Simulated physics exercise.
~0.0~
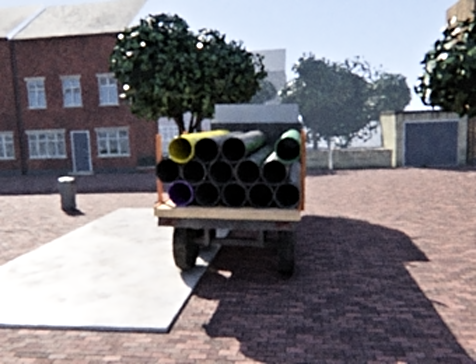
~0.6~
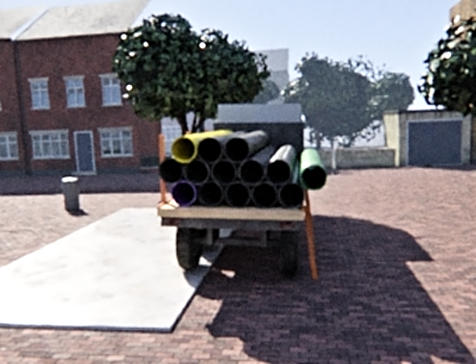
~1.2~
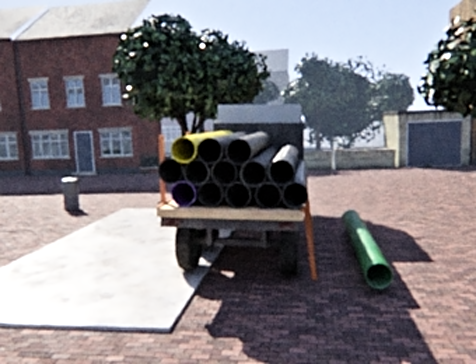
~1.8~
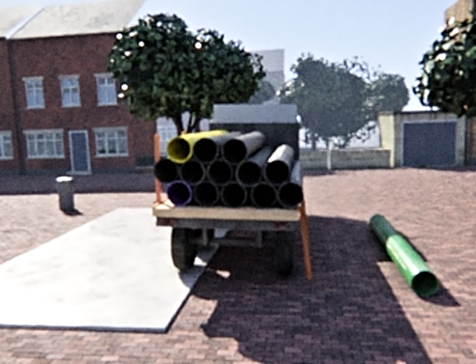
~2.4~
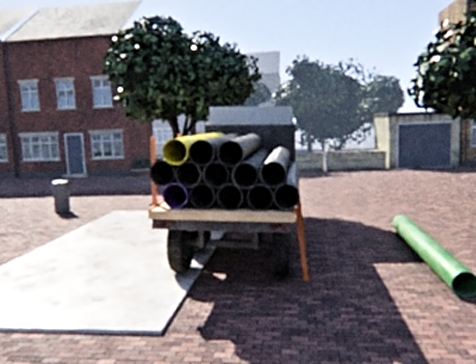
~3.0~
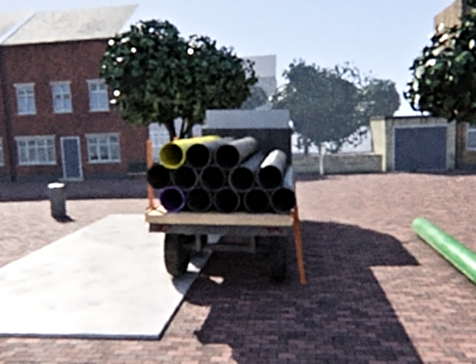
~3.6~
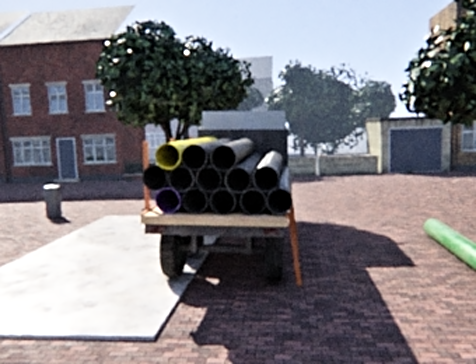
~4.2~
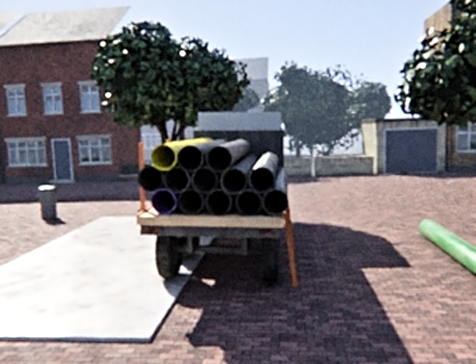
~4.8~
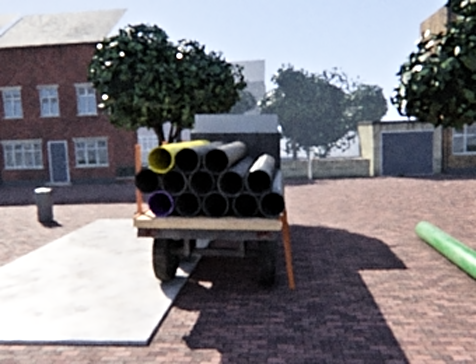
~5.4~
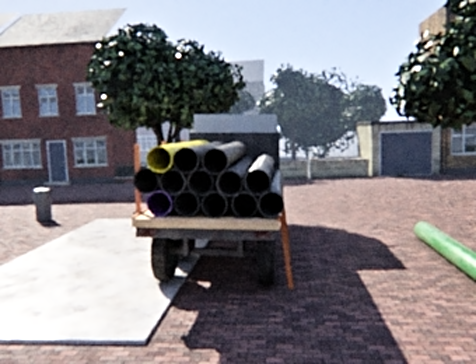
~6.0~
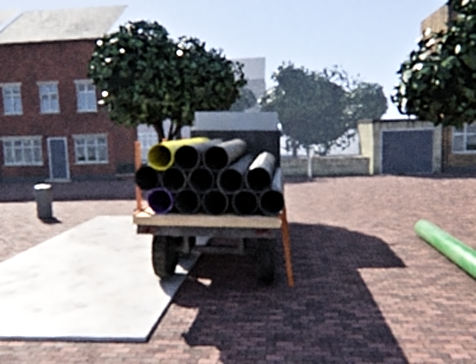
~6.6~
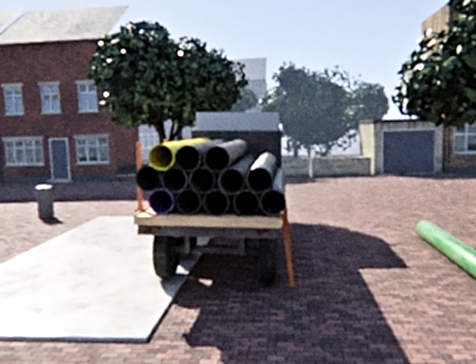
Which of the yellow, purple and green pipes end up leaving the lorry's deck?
Only the green pipe leaves, going over the right edge and onto the paving. The yellow and purple ones stay aboard.
